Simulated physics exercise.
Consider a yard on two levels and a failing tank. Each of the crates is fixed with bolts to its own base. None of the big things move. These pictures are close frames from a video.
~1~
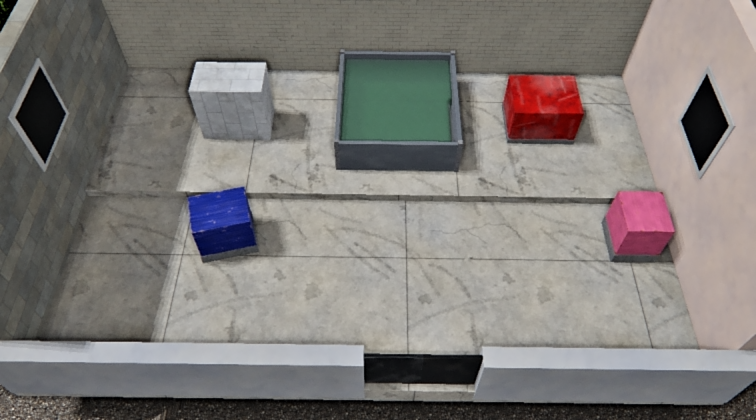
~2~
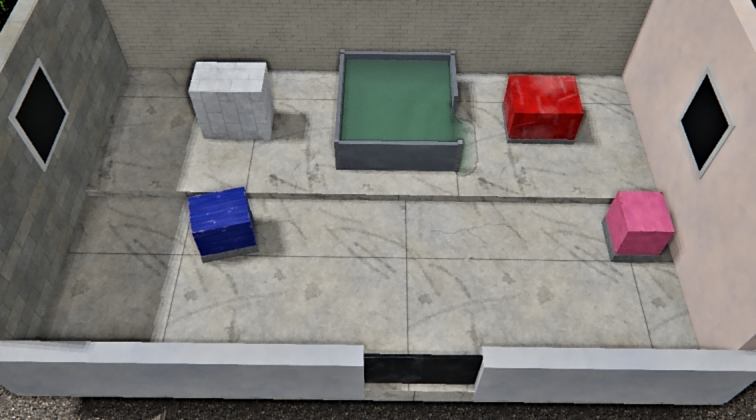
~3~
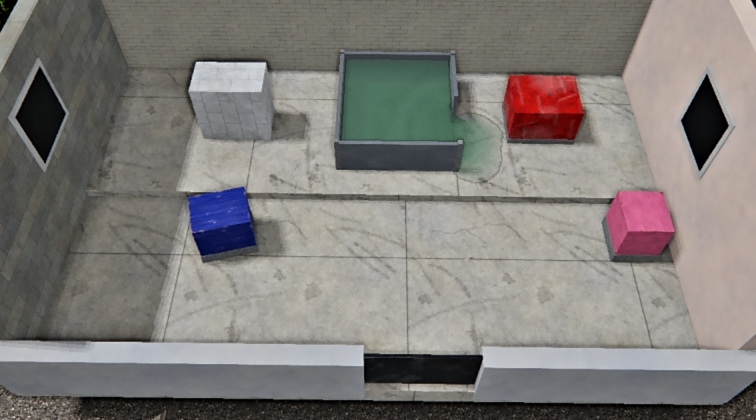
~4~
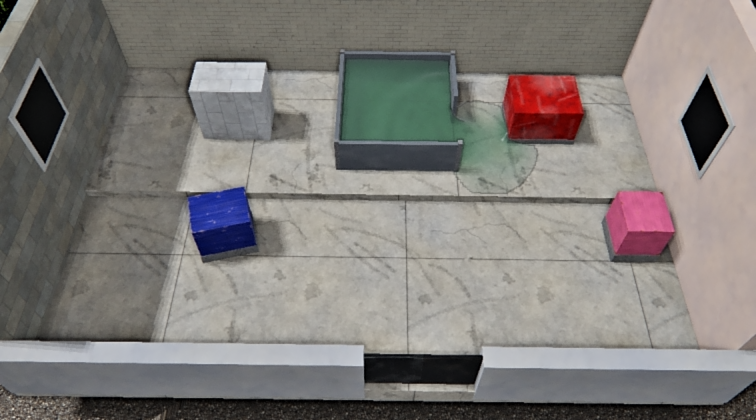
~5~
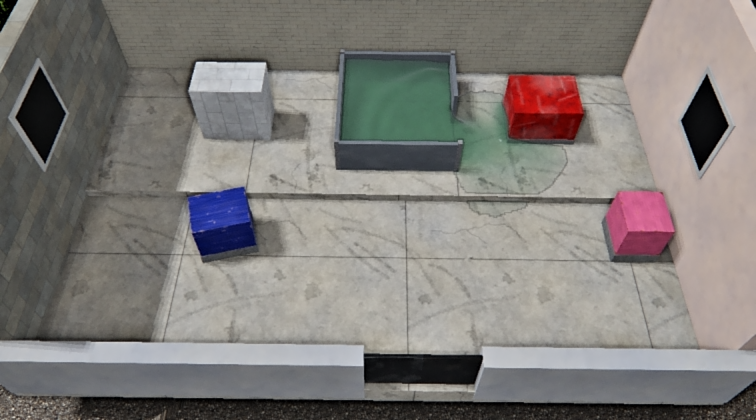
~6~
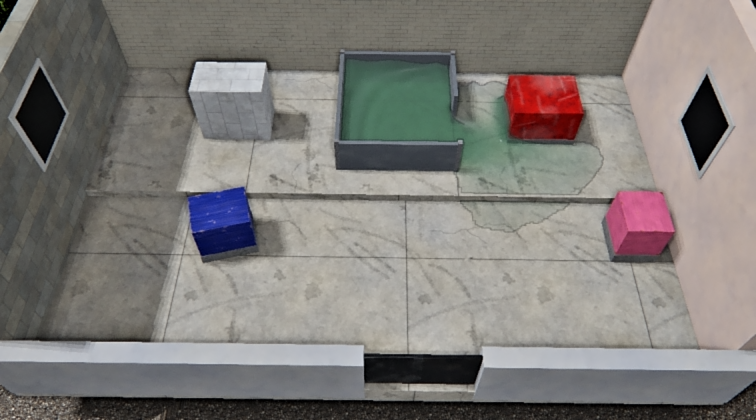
In this clip, greenish water pours from a gap in the right side of a gray tank on the upper level of a walled yard, spreading past the red block and over the step onto the lower level.
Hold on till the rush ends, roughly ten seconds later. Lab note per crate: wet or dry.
The pink crate is not above the water; the blue crate stays above the water; the red crate is not above the water.
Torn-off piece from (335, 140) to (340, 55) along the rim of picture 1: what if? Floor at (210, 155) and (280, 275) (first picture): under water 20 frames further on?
Point one: Reached by the flood; point two: Reached by the flood.
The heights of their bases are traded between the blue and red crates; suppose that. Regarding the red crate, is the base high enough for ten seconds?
I'd say the red crate gets swamped.
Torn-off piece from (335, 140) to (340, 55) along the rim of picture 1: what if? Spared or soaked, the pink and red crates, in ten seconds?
In that case the pink crate is never flooded and the red crate is never flooded.
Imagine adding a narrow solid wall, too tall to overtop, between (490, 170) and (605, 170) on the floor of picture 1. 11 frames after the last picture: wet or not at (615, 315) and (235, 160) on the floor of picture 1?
In order, I'd call them inundated and bare.
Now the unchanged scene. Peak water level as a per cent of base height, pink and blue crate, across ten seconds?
140 and 40 %, roughly.
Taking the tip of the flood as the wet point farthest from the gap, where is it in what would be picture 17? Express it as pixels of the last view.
I'd put it around (686, 347).
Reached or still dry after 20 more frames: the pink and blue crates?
Pink crate water there, blue crate untouched.
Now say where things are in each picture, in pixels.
The first picture shows the water tank at (398, 99) is whole and still.
In the second picture, water pours out at (453, 138) and has run to (467, 170).
In the third picture, water pours out at (453, 139) and has run to (491, 125).
In the fourth picture, the front is at (531, 159), out from the gap at (453, 139).
In the fifth picture, the front is at (560, 162), out from the gap at (453, 139).
In the sixth picture, the front is at (594, 166), out from the gap at (453, 139).
A moment on, water covers 15 % of the floor; the pink crate water round its plinth, the blue crate not reached, the red crate water round its plinth.
Next, water covers 25 % of the floor; the pink crate water round its plinth, the blue crate not reached, the red crate water round its plinth.
Then, water covers 35 % of the floor; the pink crate water round its plinth, the blue crate not reached, the red crate water round its plinth.
Later, water covers 50 % of the floor; the pink crate water round its plinth, the blue crate not reached, the red crate water round its plinth.
In the end, water covers 80 % of the floor; the pink crate was topped, the blue crate stayed above the water, the red crate was topped.
